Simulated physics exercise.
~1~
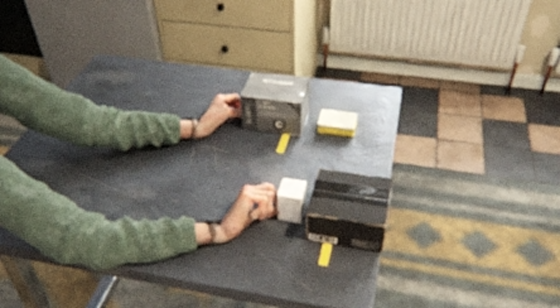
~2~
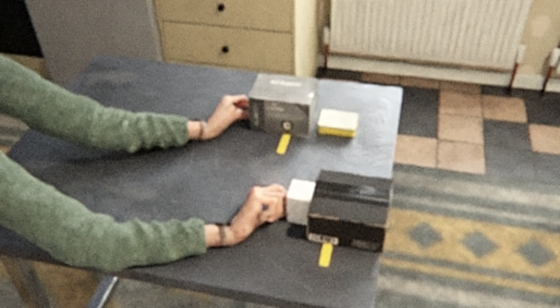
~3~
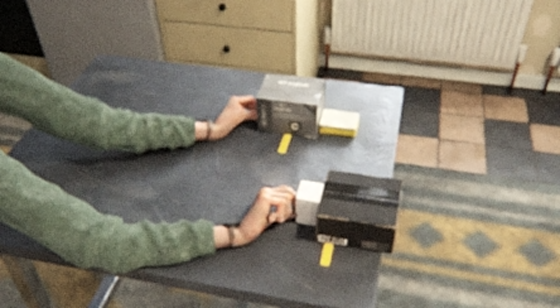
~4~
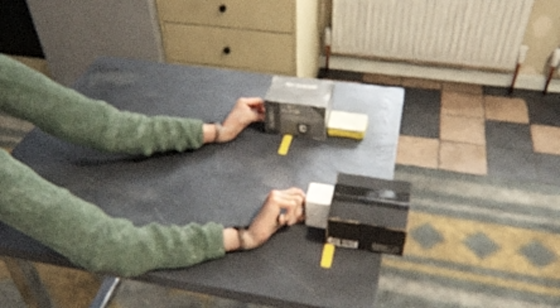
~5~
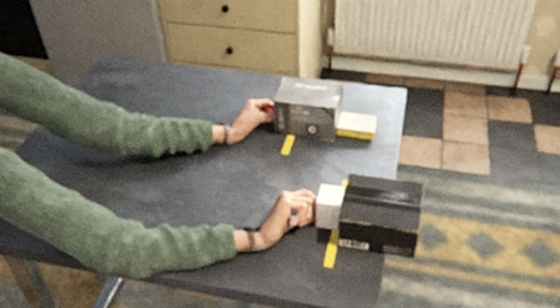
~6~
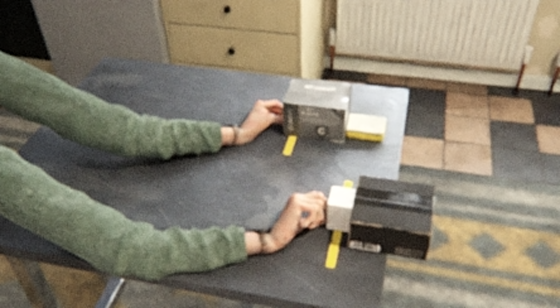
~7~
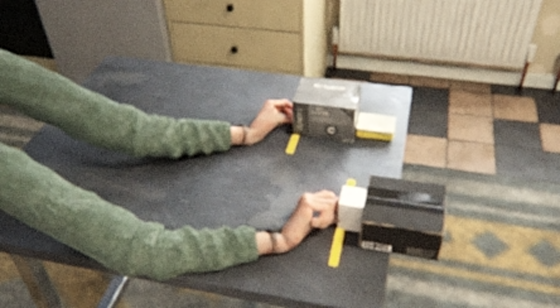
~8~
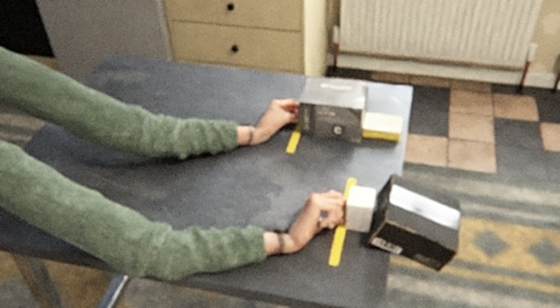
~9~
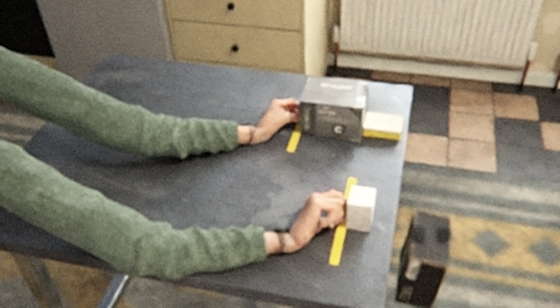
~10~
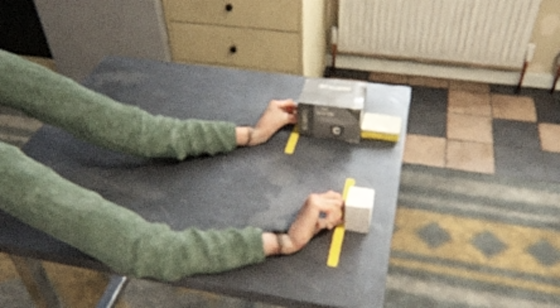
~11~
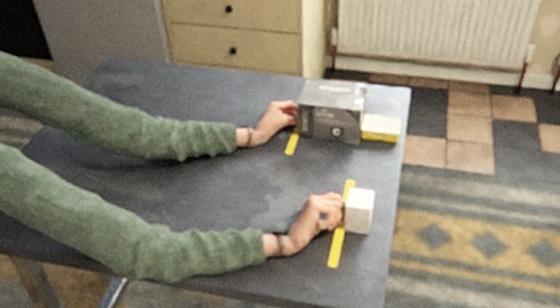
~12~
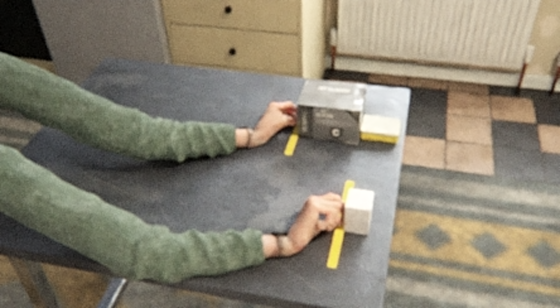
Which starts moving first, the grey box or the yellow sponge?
The grey box starts moving first, sliding right under the push of the hand. The yellow sponge stays still at first and only begins to slide a little later.
